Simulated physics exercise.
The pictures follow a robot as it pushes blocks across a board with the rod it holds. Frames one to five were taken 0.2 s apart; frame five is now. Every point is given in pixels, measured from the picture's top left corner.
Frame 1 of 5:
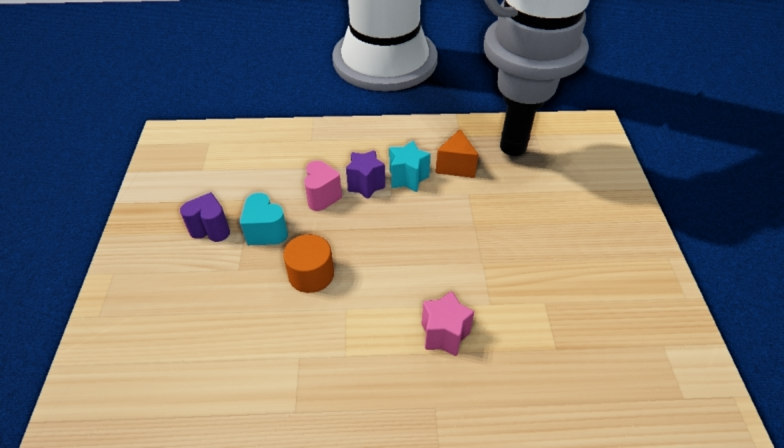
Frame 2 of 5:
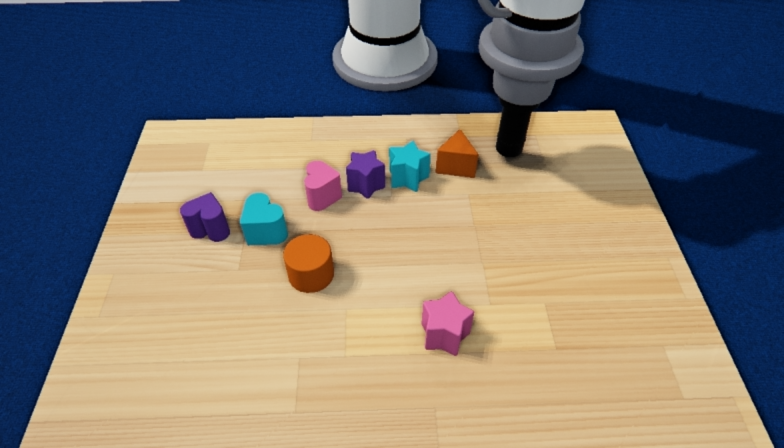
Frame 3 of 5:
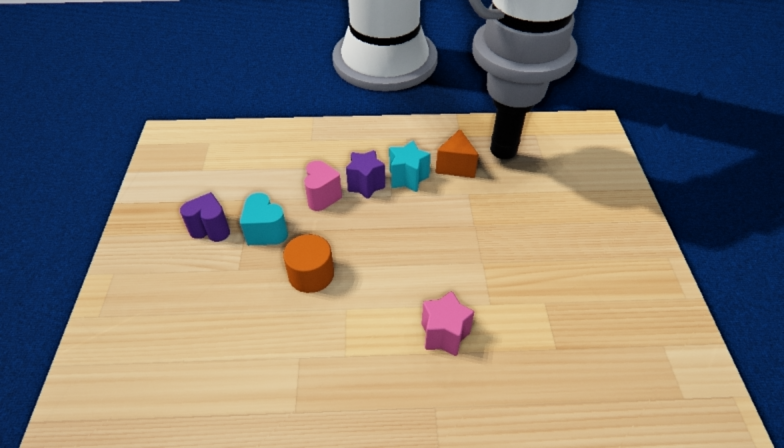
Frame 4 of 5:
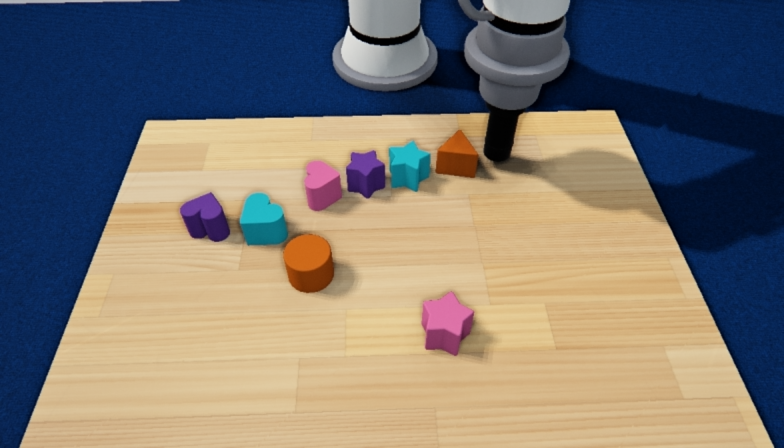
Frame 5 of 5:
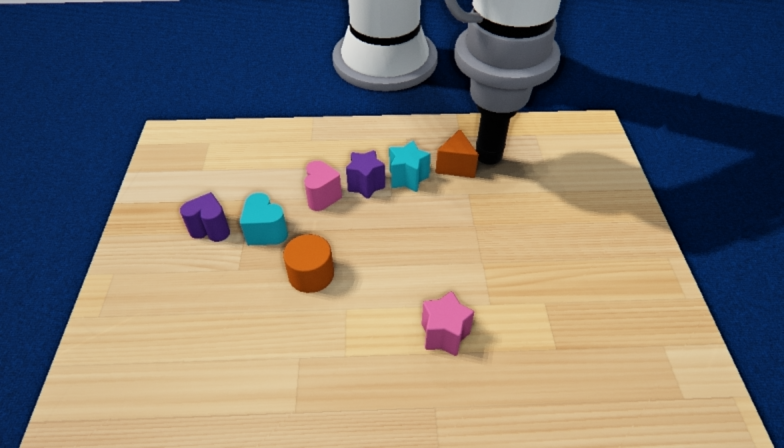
On a light wooden board set over a blue surface, colourful hearts, stars, a cylinder and a triangular block sit scattered beneath a robot arm. The arm's black rod starts near the top right edge and slides slightly left, drawing close beside the orange triangular block, while every block stays still.
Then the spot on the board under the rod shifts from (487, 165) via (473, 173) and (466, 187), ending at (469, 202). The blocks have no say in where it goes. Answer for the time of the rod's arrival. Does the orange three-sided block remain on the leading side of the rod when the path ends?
My answer is no.
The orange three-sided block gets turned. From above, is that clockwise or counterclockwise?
It twists clockwise.
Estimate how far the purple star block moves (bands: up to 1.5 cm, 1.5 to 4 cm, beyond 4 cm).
The shift is below 1.5 cm.
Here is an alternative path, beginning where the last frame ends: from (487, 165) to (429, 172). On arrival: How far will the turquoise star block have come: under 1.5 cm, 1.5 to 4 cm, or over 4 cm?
1.5 to 4 cm.
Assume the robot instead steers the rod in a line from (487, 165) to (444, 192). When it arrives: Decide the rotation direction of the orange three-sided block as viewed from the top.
It makes a clockwise turn.
On the path given first. Halfway along, rod at (469, 172); orange three-sided block at (446, 147), turned 45° clockwise.
At the end, rod at (471, 194); purple star block unmoved; turquoise star block unmoved; orange three-sided block at (446, 147), turned 45° clockwise.
